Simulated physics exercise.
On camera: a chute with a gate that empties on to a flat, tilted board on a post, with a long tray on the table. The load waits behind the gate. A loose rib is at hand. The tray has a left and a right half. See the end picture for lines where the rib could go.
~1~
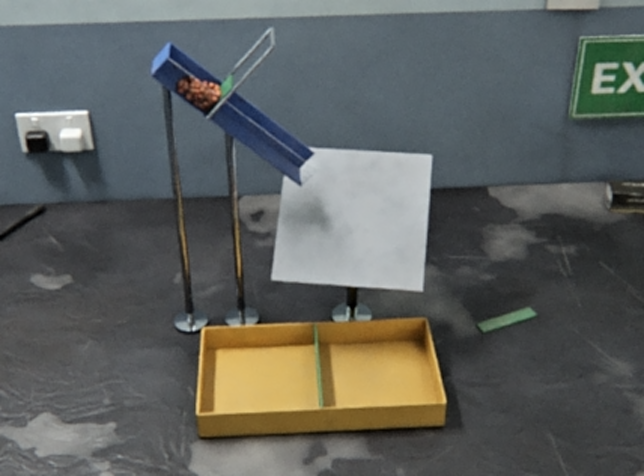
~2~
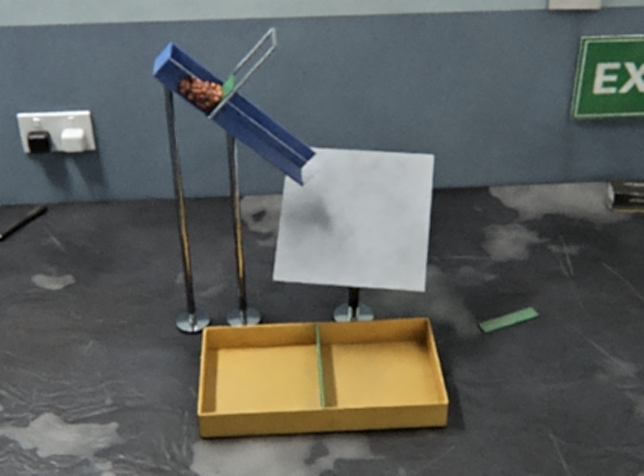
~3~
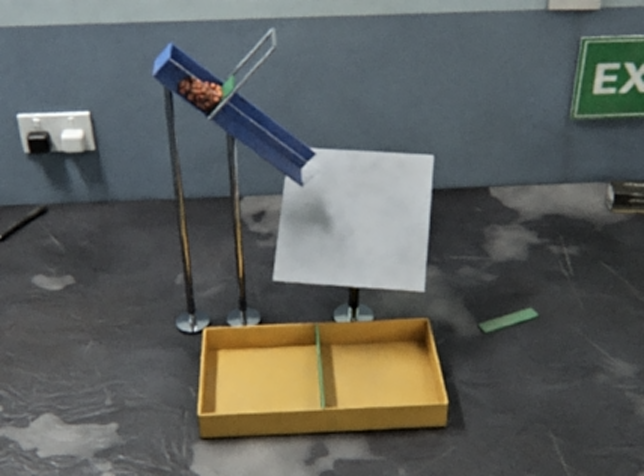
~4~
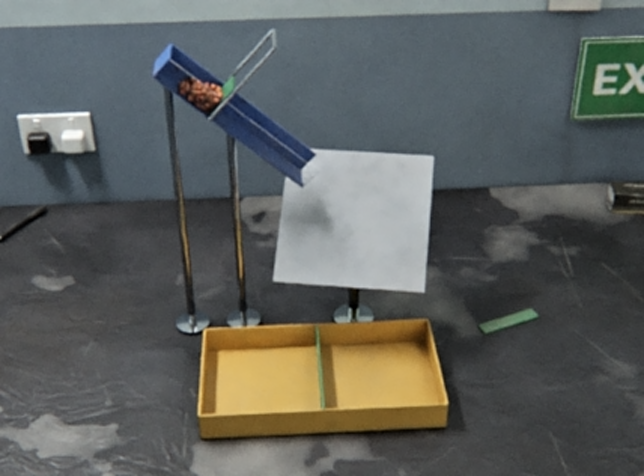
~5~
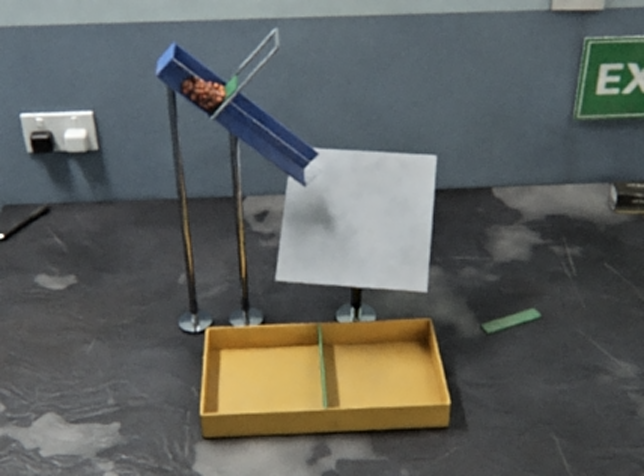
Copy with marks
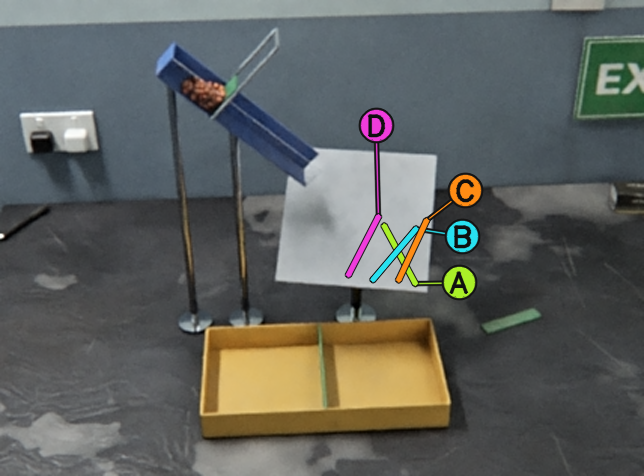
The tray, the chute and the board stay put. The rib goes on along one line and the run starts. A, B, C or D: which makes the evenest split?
Best: D.
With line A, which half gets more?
More lands on the right.
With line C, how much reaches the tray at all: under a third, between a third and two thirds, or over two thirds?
Over two thirds.
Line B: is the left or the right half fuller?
The right half.
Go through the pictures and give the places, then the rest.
The first picture shows load behind the gate (203, 95), clay pellets; lip of the chute (300, 178), sloping fairly steeply.
The second picture shows middle of the board (355, 217), tilted fairly steeply; middle of its low edge (348, 286); of its high edge (361, 151).
The third picture shows front corners of the tray (199, 415) and (447, 403); front end of its middle wall (324, 409); gate still shut (230, 86).
The fourth picture shows middle of the load (205, 96); lip (302, 179).
The fifth picture shows middle of the load (208, 95); lip (304, 178).
On the marked copy, line A from (384, 225) to (415, 283); line B from (416, 228) to (373, 279); line C from (426, 220) to (398, 279); line D from (378, 216) to (348, 274).
With A, of what is caught, just a few in the left half, almost all in the right.
With B, of what is caught, just a few in the left half, almost all in the right.
With C, of what is caught, just a few in the left half, almost all in the right.
With D, of what is caught, roughly two thirds in the left half, roughly a third in the right.
